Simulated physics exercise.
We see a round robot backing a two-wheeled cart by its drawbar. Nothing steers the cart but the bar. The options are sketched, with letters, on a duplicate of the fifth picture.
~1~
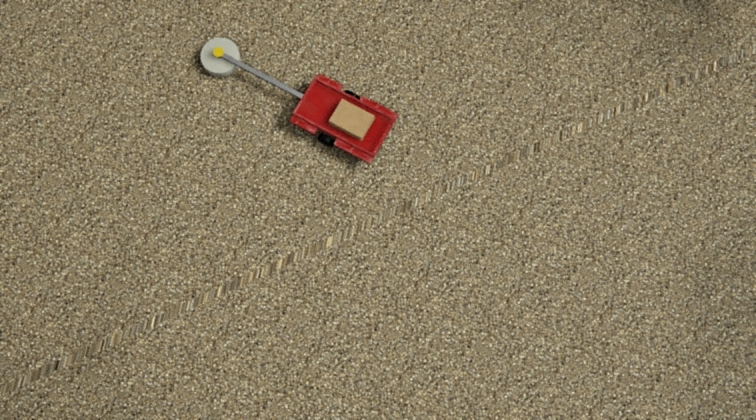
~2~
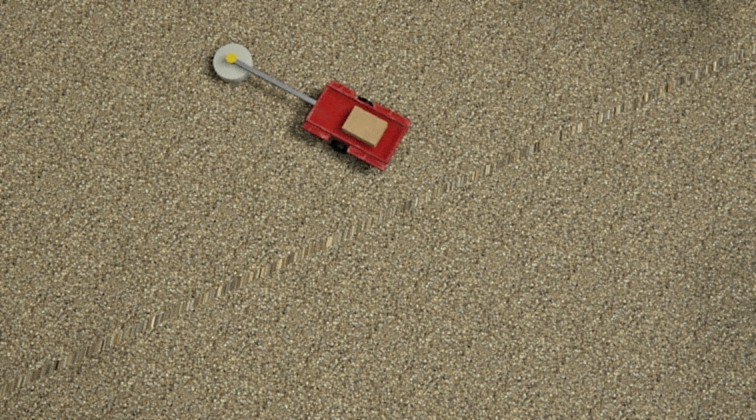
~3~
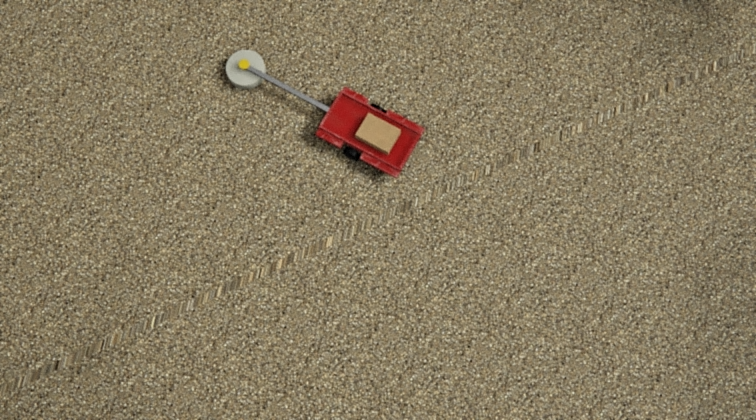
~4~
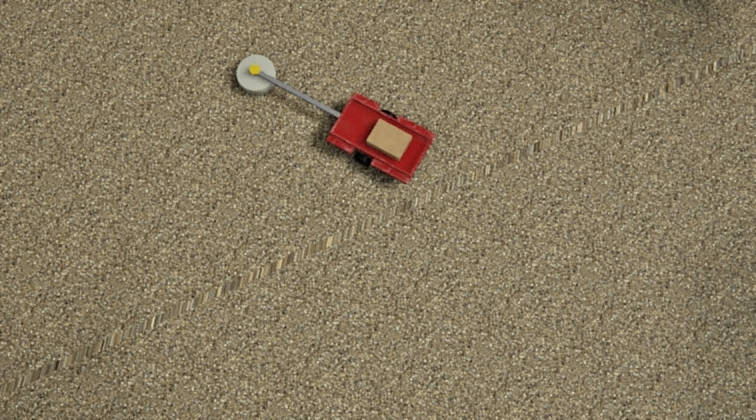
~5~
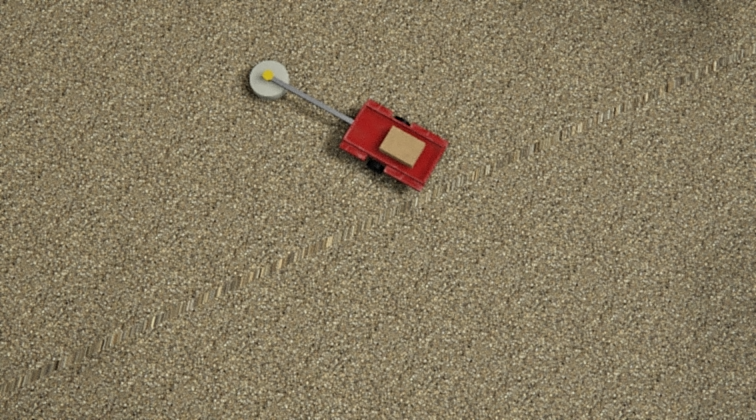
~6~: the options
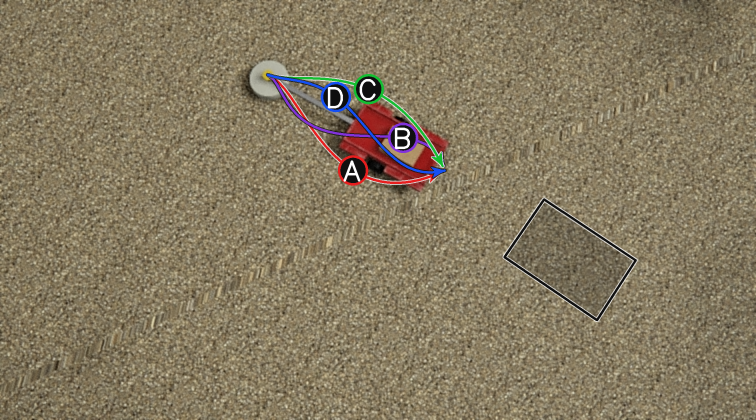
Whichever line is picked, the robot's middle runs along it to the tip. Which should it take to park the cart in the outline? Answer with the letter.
The robot should drive D.
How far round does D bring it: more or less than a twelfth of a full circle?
It turns less than that.
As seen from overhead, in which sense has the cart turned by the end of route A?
It turns anticlockwise.
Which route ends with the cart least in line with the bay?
A is the worst.
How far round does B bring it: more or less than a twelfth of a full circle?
It turns less than that.
On the marked copy, A from (268, 75) via (336, 157) to (440, 173); B from (268, 75) via (343, 134) to (444, 166); C from (268, 75) via (369, 89) to (443, 166); D from (268, 75) via (357, 117) to (445, 171); the bay at (570, 259).
With D. Early on, robot (337, 101), cart (453, 184).
Further on, robot (386, 155), cart (517, 226).
At the end, robot (444, 174), cart (571, 257); the cart stands in the bay.
As for the rest, A leaves the cart at (595, 171), out of the bay; B leaves the cart at (590, 216), out of the bay; C leaves the cart at (524, 301), out of the bay.
